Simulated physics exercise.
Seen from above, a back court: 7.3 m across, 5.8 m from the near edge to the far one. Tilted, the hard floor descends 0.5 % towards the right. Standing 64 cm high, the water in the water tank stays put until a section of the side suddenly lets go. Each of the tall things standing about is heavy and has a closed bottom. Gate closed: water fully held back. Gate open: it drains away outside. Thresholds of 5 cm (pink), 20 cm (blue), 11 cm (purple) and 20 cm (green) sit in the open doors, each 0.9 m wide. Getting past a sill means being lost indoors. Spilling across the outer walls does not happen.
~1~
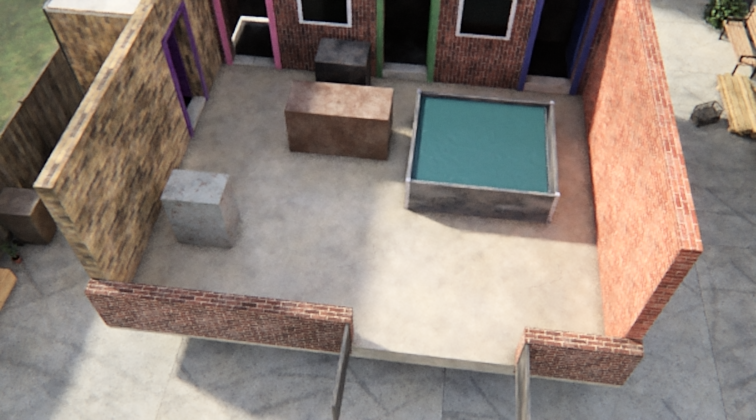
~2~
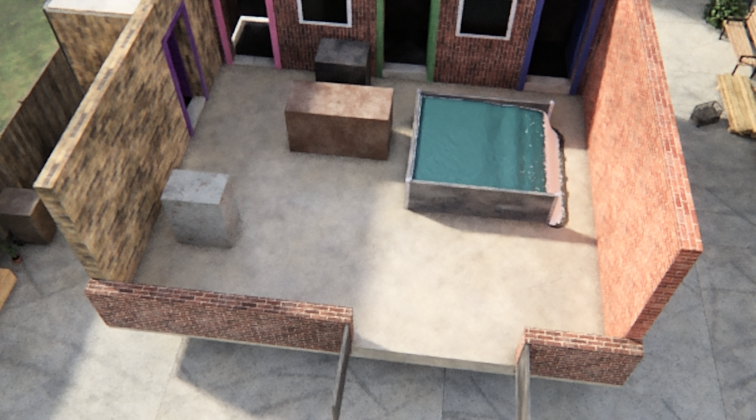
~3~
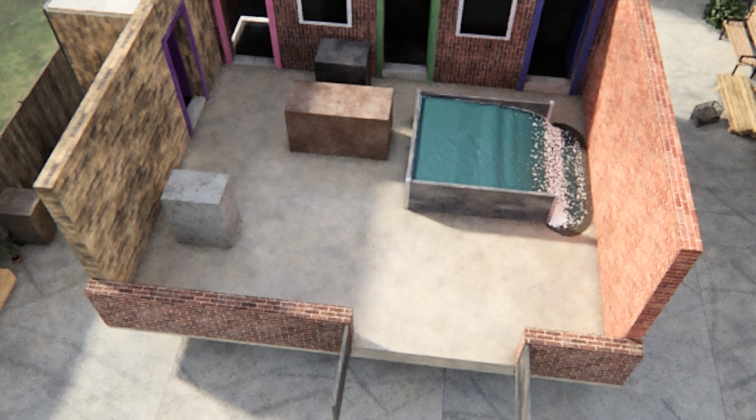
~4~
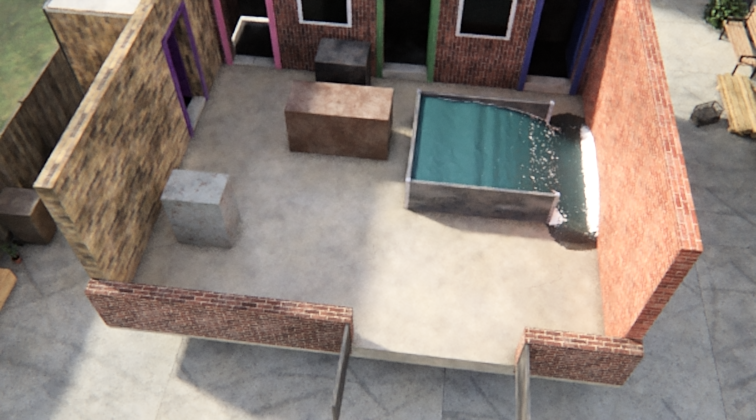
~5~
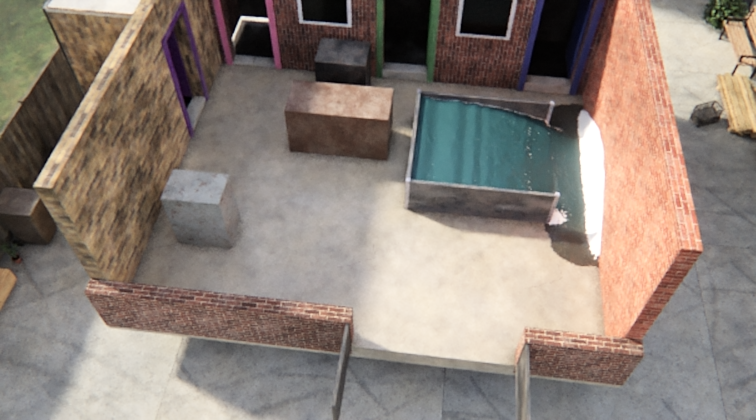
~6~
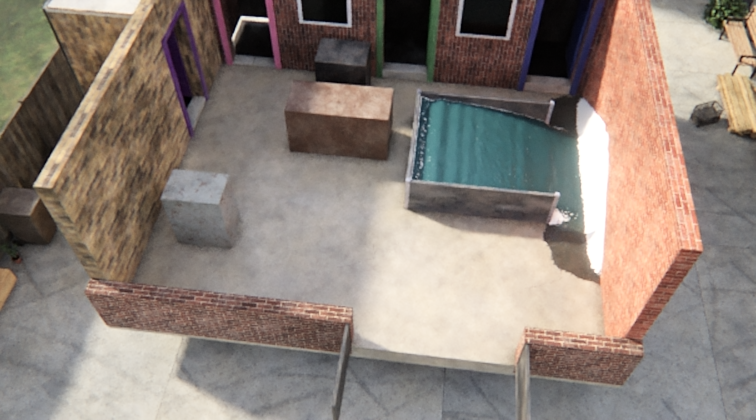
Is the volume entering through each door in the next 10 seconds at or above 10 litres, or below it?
Pink door: At or above, blue door: At or above, purple door: Below, green door: Below.
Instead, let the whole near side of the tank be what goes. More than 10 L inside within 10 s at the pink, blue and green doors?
Then it goes pink fine, blue fine, green fine.
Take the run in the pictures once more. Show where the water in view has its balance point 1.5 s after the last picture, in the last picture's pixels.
Balance point at about (522, 182).
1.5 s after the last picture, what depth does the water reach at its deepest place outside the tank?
I'd say near 46 centimetres.
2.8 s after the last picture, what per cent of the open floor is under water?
Covered: Roughly 45 per cent.
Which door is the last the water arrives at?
The purple one.
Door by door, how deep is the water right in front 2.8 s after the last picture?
Door by door, in cm: Pink reads 0, blue reads 26, purple reads 0, green reads 4.
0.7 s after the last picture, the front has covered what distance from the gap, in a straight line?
I'd put it close to 3.6 m.
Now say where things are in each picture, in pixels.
The water tank at (483, 143) is whole and still, 64 cm deep, in the first frame.
Water pours out at (547, 165) and has run 1.1 m, to a hidden place; typically 8 cm deep outside, 64 cm at the water tank's back, in the second frame.
The front is at (566, 129), 1.3 m from the gap at (547, 167); 1.5 m2 of floor is under water; 64 cm left at the back of the water tank, in the third frame.
Water pours out at (546, 168) and has run 1.6 m, to (582, 122); typically 16 cm deep outside, 64 cm at the water tank's back, in the fourth frame.
The front is at (583, 109), 2.0 m from the gap at (546, 168); 2.4 m2 of floor is under water; 63 cm left at the back of the water tank, in the fifth frame.
The front is at (582, 97), 2.3 m from the gap at (546, 168); 2.5 m2 of floor is under water; 57 cm left at the back of the water tank, in the sixth frame.
Then, 0.7 s after the last picture water covers 15 % of the floor and is deepest (51 cm) near (576, 100); pink door not reached, blue door 29 cm at the sill, 4 L in, purple door not reached, green door not reached.
Then, 1.5 s after the last picture water covers 25 % of the floor and is deepest (46 cm) near (576, 100); pink door not reached, blue door 37 cm at the sill, 71 L in, purple door not reached, green door 2 cm at the sill, 0 L in.
Then, 2.8 s after the last picture water covers 45 % of the floor and is deepest (30 cm) near (374, 100); pink door not reached, blue door 26 cm at the sill, 147 L in, purple door not reached, green door 4 cm at the sill, 0 L in.
Then, 5.3 s after the last picture water covers 80 % of the floor and is deepest (21 cm) near (553, 188); pink door 7 cm at the sill, 2 L in, blue door 16 cm at the sill, 156 L in, purple door 8 cm at the sill, 0 L in, green door 15 cm at the sill, 1 L in.
Then, 9.3 s after the last picture water covers 95 % of the floor and is deepest (12 cm) near (379, 127); pink door 8 cm at the sill, 28 L in, blue door 10 cm at the sill, 156 L in, purple door 9 cm at the sill, 0 L in, green door 11 cm at the sill, 1 L in.
